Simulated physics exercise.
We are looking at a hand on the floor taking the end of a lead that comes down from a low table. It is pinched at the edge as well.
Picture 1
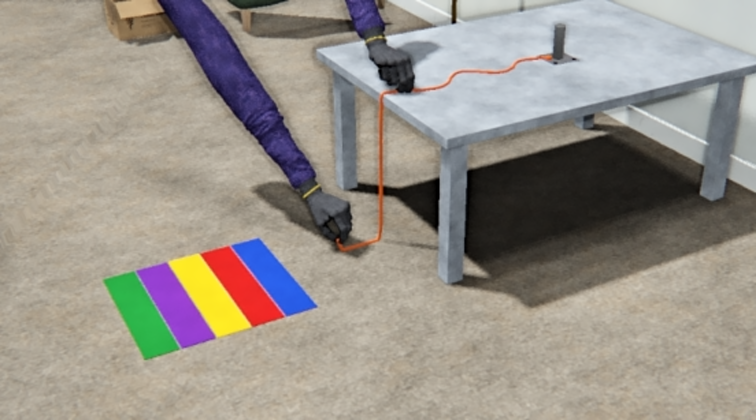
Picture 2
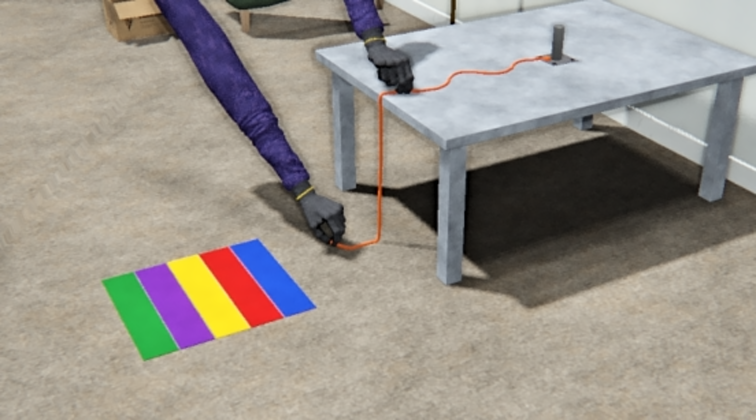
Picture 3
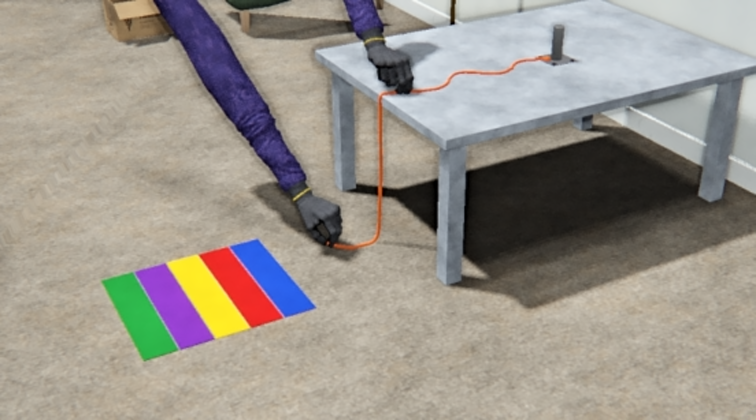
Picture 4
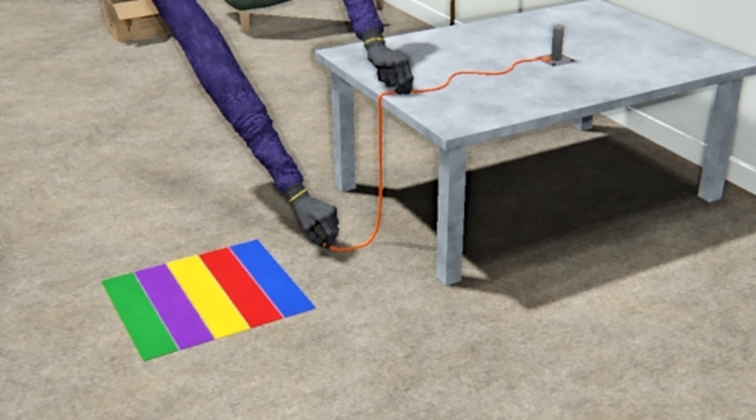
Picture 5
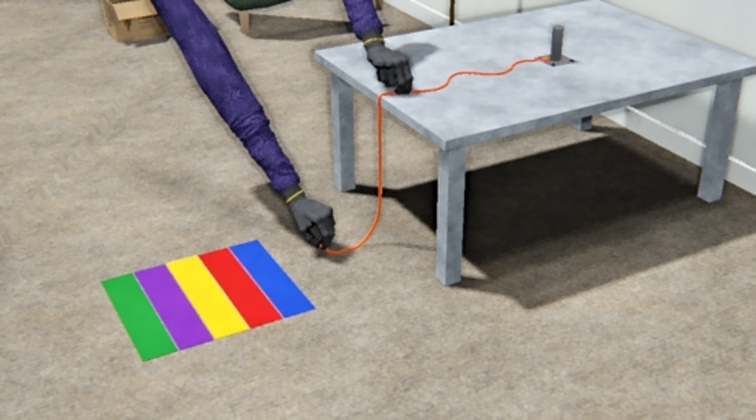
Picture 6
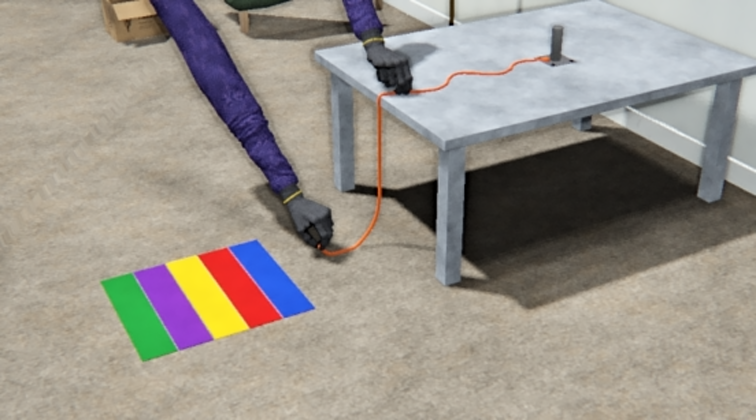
Two purple-sleeved arms with dark gloved hands hold an orange lead at a grey low table, seen from above in a room with a brown floor. The lead runs from a dark post across the tabletop and down, left of which lie green, purple, yellow, red and blue stripes. The lower hand shifts slightly left with the lead's end, while the upper hand and camera stay nearly still.
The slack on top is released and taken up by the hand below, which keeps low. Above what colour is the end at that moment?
The end stops over the yellow strip.
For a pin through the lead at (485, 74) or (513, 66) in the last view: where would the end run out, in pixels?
About (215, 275) and (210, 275).
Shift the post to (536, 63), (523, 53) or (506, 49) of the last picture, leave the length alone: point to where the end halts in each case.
In that order: (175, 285), (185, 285) and (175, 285).
Soon after, end near (253, 265); over blue.
Then, end near (221, 273); over red.
At full stretch, end near (202, 279); over yellow. It gets as far as the yellow strip.
